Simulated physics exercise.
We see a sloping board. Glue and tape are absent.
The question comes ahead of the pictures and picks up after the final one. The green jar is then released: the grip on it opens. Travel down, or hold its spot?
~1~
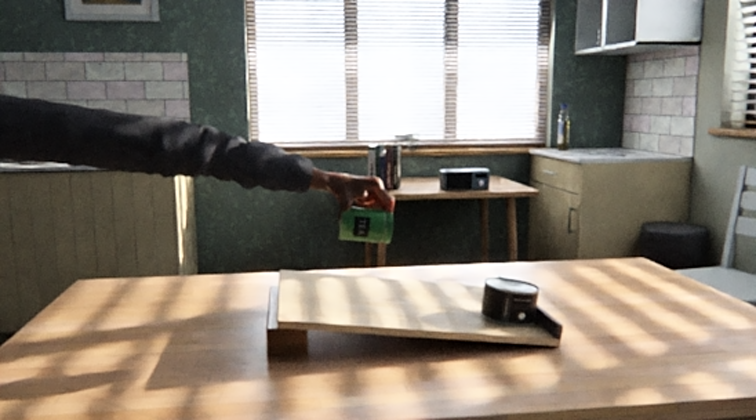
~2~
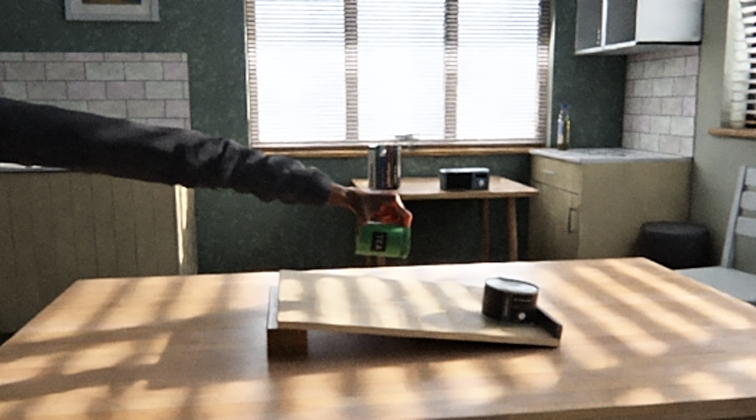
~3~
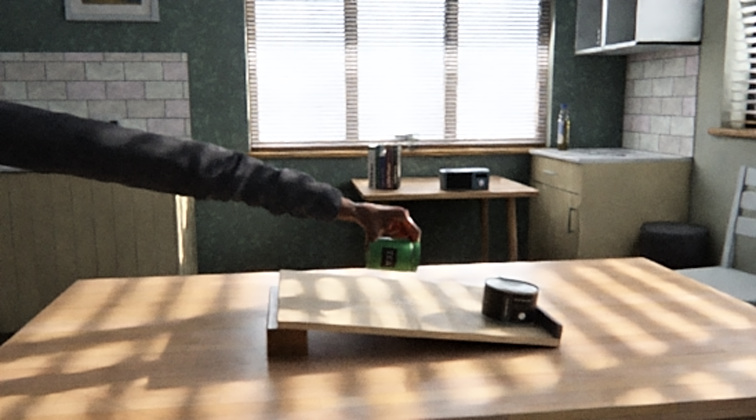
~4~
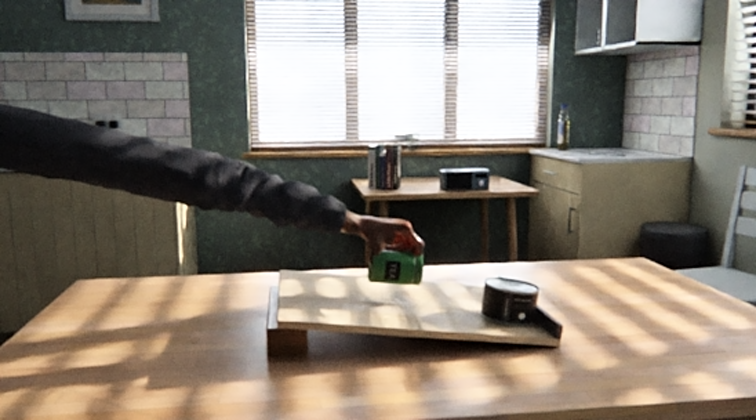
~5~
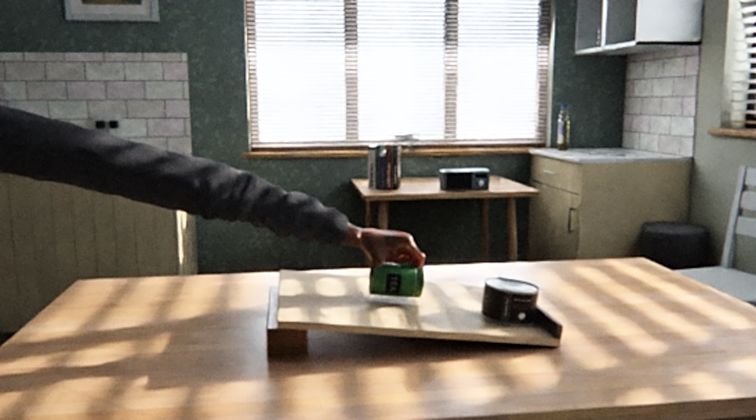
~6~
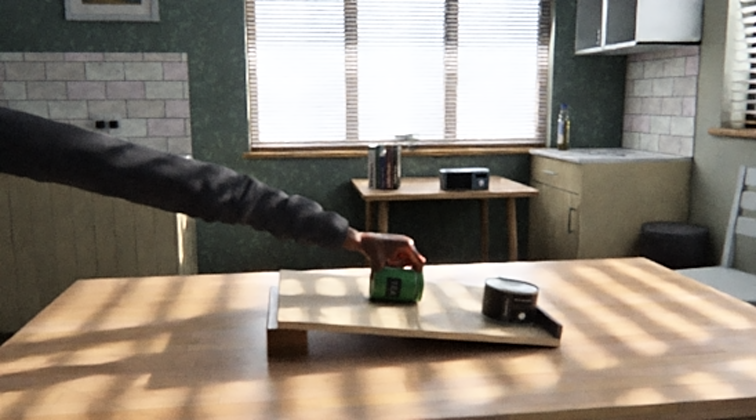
It holds its spot.
Then, 0.10 s later than the last frame, all is still.
Then, 0.40 s later than the last frame, green jar resting near (396, 284).
When it is over, both as before. End places, in pixels of the last picture, green jar near (396, 284). The green jar keeps its place.
